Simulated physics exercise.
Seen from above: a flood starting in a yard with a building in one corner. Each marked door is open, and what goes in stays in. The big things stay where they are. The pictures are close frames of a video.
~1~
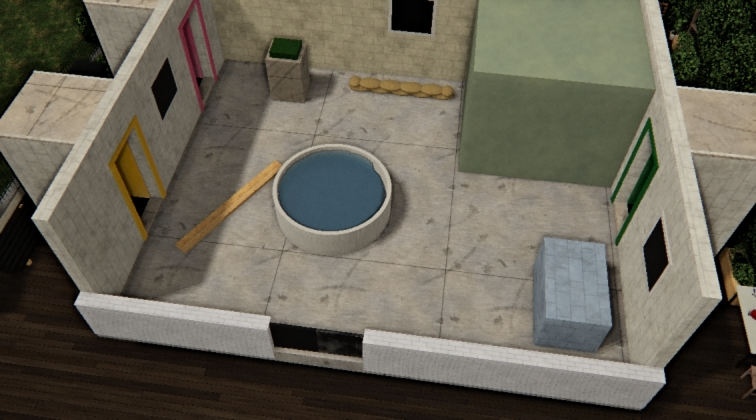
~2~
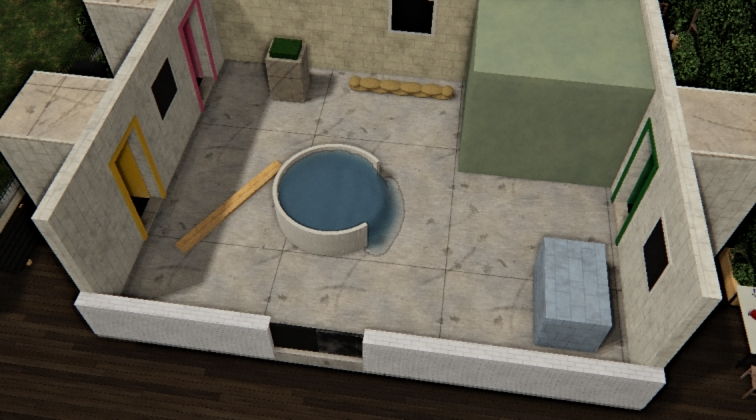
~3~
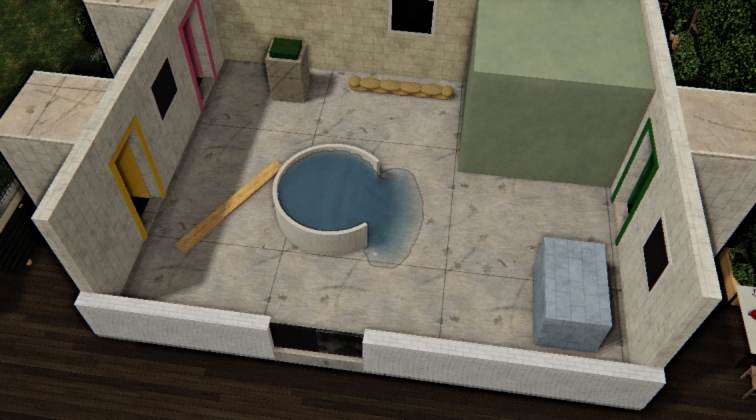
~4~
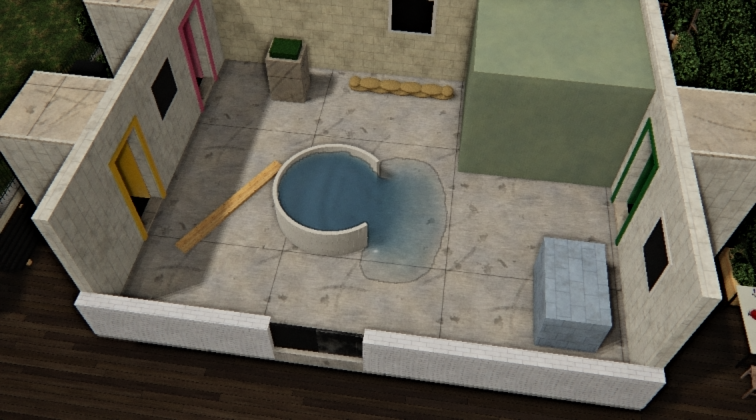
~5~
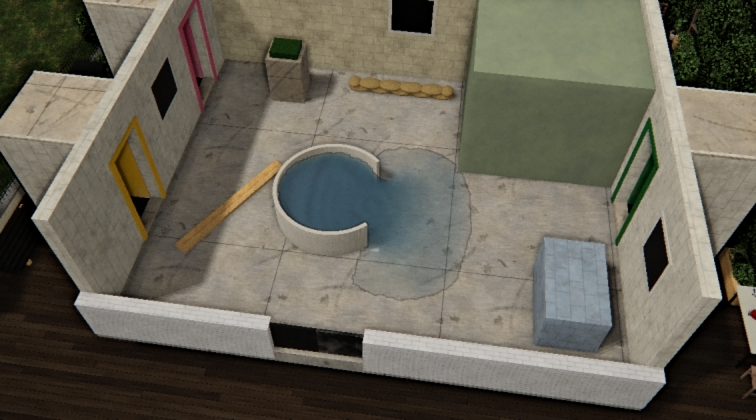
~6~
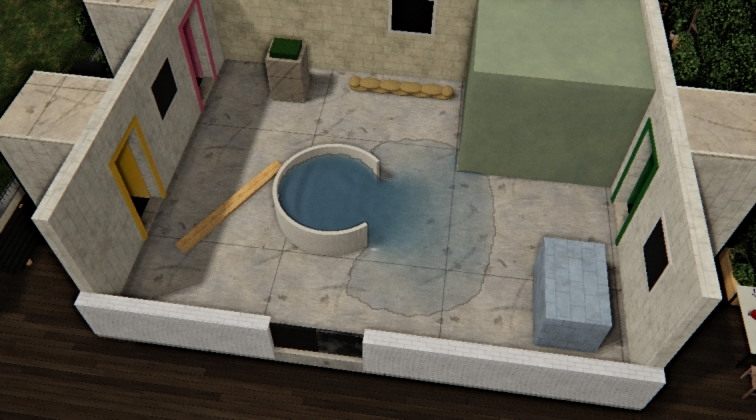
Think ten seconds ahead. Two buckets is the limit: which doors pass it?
The yellow door stays under that; the green door takes more than that; the pink door stays under that.
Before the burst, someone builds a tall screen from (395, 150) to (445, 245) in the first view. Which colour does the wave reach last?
I say the one in yellow.
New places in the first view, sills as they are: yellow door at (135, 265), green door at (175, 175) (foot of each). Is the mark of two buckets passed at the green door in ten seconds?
In short: Green is under.
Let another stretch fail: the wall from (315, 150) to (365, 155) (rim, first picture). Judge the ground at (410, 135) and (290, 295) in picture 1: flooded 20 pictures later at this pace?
In turn: Covered, not flooded.
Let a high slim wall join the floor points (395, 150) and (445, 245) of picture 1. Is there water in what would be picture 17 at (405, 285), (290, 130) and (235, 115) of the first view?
One after the other: Under water, under water, not flooded.
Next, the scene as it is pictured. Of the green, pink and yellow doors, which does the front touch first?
I say the green one.
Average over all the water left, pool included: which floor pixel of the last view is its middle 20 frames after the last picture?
Close to (464, 233).
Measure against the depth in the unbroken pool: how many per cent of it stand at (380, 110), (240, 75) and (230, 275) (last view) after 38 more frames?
In turn 4, 0 and 2 in a hundred.
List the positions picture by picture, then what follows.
In the first frame, the round pool at (332, 189) is whole and still.
In the second frame, water pours out at (387, 209) and has run to a hidden place.
In the third frame, water pours out at (387, 210) and has run to (393, 264).
In the fourth frame, water pours out at (387, 211) and has run to (411, 277).
In the fifth frame, the front is at (441, 286), out from the gap at (387, 211).
In the sixth frame, the front is at (464, 298), out from the gap at (387, 211).
A moment on, water covers 30 % of the floor; the yellow door not reached, the green door not reached, the pink door not reached.
Next, water covers 35 % of the floor; the yellow door not reached, the green door under two buckets in, the pink door not reached.
Then, water covers 45 % of the floor; the yellow door not reached, the green door far over two buckets in, the pink door not reached.
Later, water covers 60 % of the floor; the yellow door not reached, the green door far over two buckets in, the pink door not reached.
In the end, water covers 80 % of the floor; the yellow door wet at the sill, nothing in, the green door far over two buckets in, the pink door wet at the sill, nothing in.
